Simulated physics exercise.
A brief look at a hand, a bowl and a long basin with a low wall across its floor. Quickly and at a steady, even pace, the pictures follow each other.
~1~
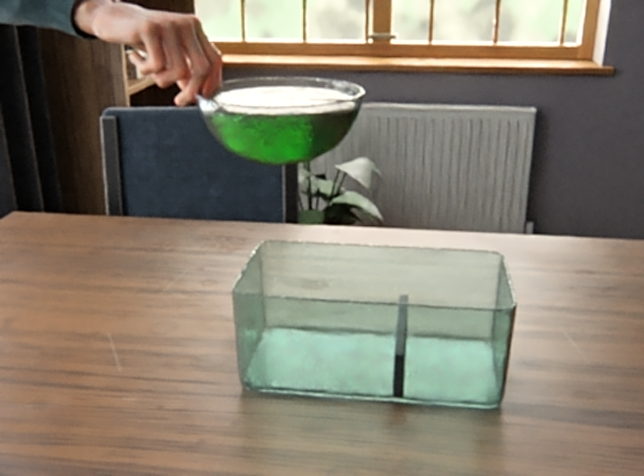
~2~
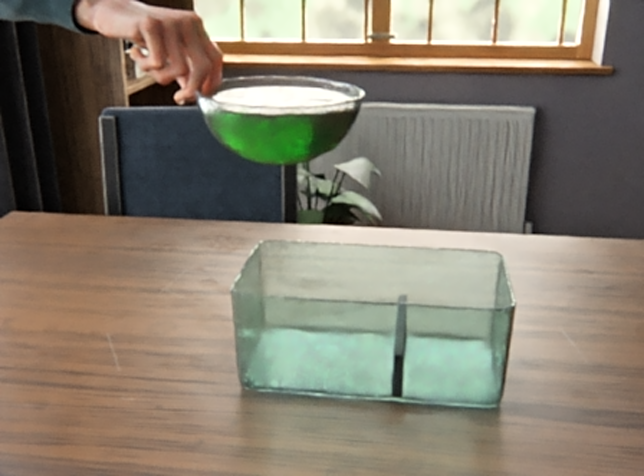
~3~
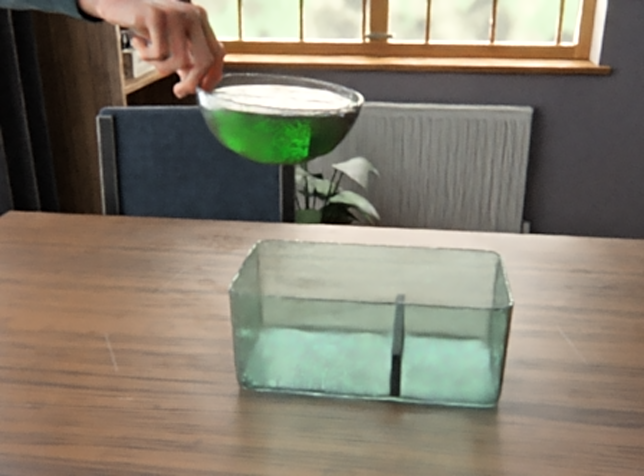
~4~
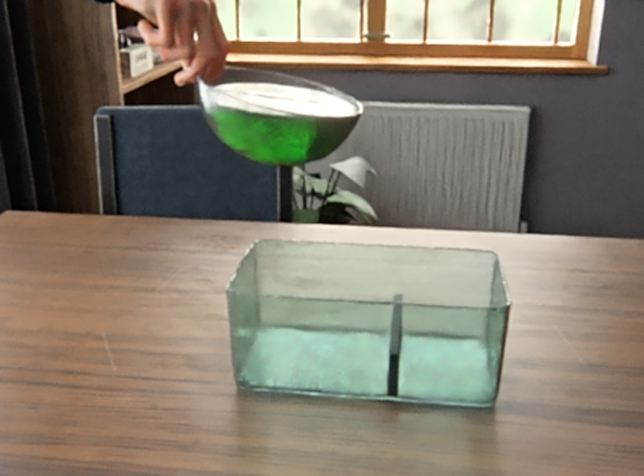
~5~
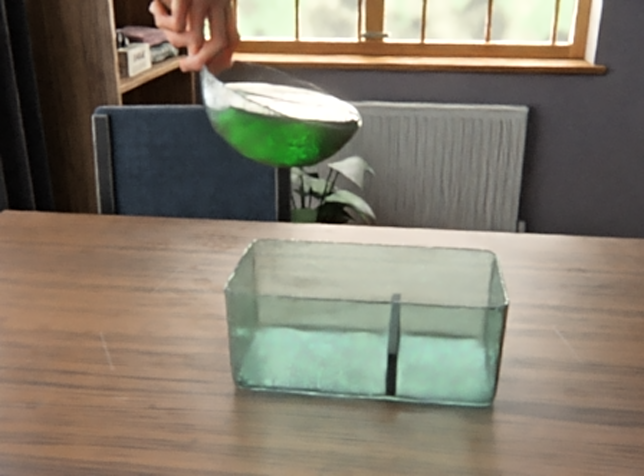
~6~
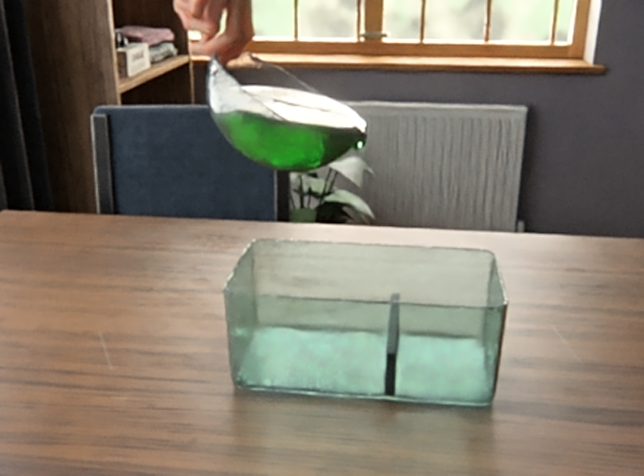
A hand holds a clear glass bowl of green liquid, almost level, above a wooden table and a long glass basin with a low dark divider. The hand then tilts the bowl steadily down to the right, and the green liquid shifts toward the lowered right rim, reaching its edge.
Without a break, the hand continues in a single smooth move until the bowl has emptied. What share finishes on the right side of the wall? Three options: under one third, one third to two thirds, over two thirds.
Answer: One third to two thirds.
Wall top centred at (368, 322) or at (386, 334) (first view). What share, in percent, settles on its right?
Case 1: 70 %; case 2: 50 %.
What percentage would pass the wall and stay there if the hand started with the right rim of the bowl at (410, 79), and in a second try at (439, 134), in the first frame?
Estimate, in order: 70 and 80 per cent.
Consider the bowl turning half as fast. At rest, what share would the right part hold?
It works out near 70 %.
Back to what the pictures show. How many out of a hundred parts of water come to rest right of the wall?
Close to 45 in a hundred.
A moment on, the bowl is tipped on its side and 9 per cent is still to pour, 5 is left of the wall and 36 right of it.
Next, the bowl is tipped right over and 0 per cent is still to pour, 38 is left of the wall and 40 right of it.
Then the bowl is tipped right over and 0 per cent is still to pour, 46 is left of the wall and 45 right of it.
Later the bowl is tipped right over and 0 per cent is still to pour, 49 is left of the wall and 46 right of it.
In the end 49 per cent lies left of the wall, 46 right of it and 5 outside.
